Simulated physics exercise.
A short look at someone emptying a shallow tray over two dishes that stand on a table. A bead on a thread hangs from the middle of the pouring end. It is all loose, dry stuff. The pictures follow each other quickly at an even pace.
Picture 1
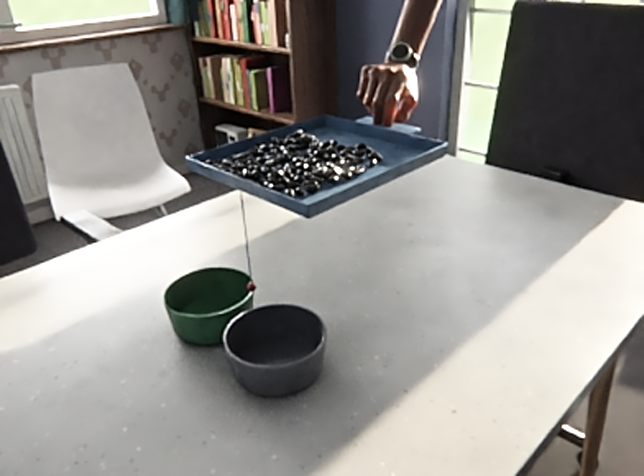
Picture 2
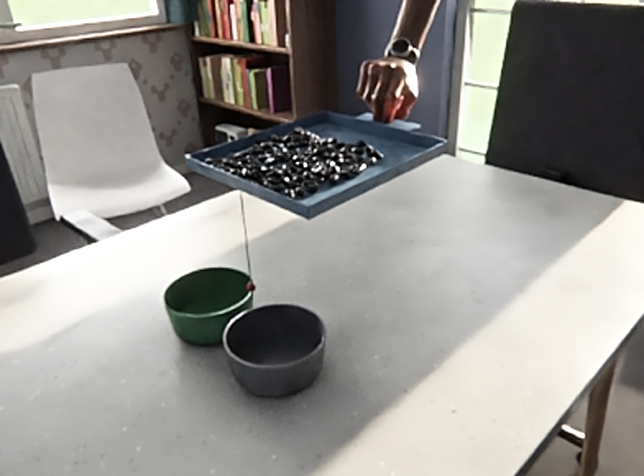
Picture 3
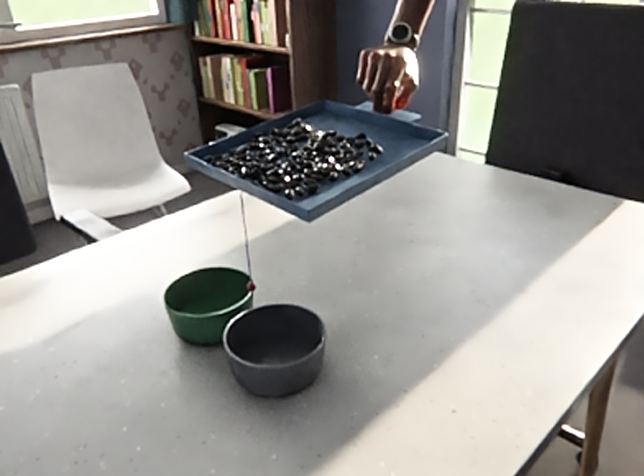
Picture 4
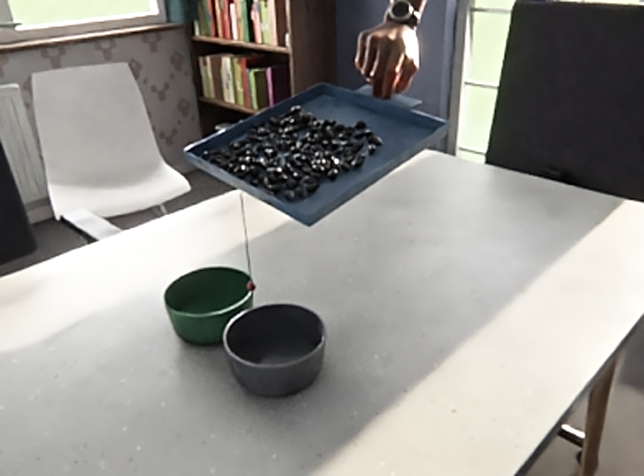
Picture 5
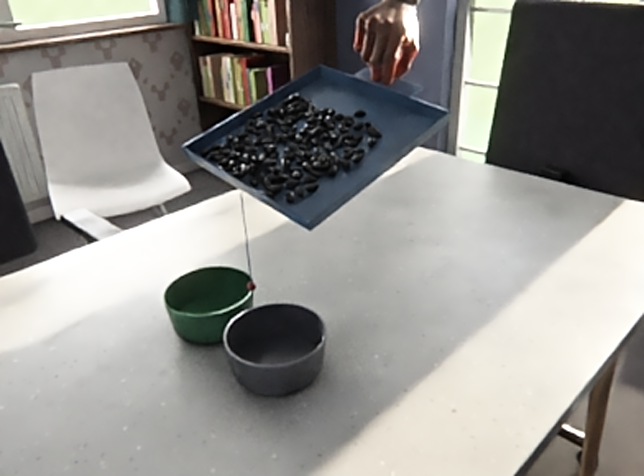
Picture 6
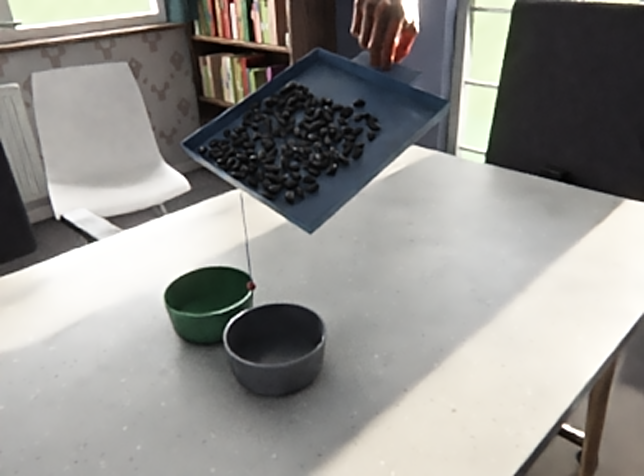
A shallow blue tray of black beans is held level by a hand above a green dish and a dark grey one on a table. The hand then rises, lifting the far side so the tray tilts steadily toward the viewer, its right front corner lowest, while the beans remain on it.
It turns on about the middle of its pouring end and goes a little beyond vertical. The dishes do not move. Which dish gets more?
It favours the right dish.
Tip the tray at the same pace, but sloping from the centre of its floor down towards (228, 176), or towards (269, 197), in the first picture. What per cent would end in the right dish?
About 0 and 50 per cent.
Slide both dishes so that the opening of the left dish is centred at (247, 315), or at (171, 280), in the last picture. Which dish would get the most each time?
At the first place the dish on the left, at the second right.
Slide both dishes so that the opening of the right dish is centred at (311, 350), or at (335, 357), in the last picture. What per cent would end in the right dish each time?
Roughly 60 per cent, and 30 per cent.
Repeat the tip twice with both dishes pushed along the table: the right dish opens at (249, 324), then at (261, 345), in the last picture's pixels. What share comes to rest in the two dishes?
In turn 50 and 60 in a hundred.
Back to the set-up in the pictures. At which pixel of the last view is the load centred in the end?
Roughly at (284, 362).
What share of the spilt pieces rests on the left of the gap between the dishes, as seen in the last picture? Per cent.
Close to 40 per cent.
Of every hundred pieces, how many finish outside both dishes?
Some 30 per cent.
Just after the last frame, tray tipped steeply; every one on the tray.
A moment on, tray tipped past a quarter turn; almost all on the tray; just a few in the right dish; just a few in the air.
Further on, tray tipped past a quarter turn; roughly two thirds in the right dish; roughly a third outside both.
When it is over, tray tipped past a quarter turn; roughly two thirds in the right dish; not one in the left dish; roughly a third outside both.
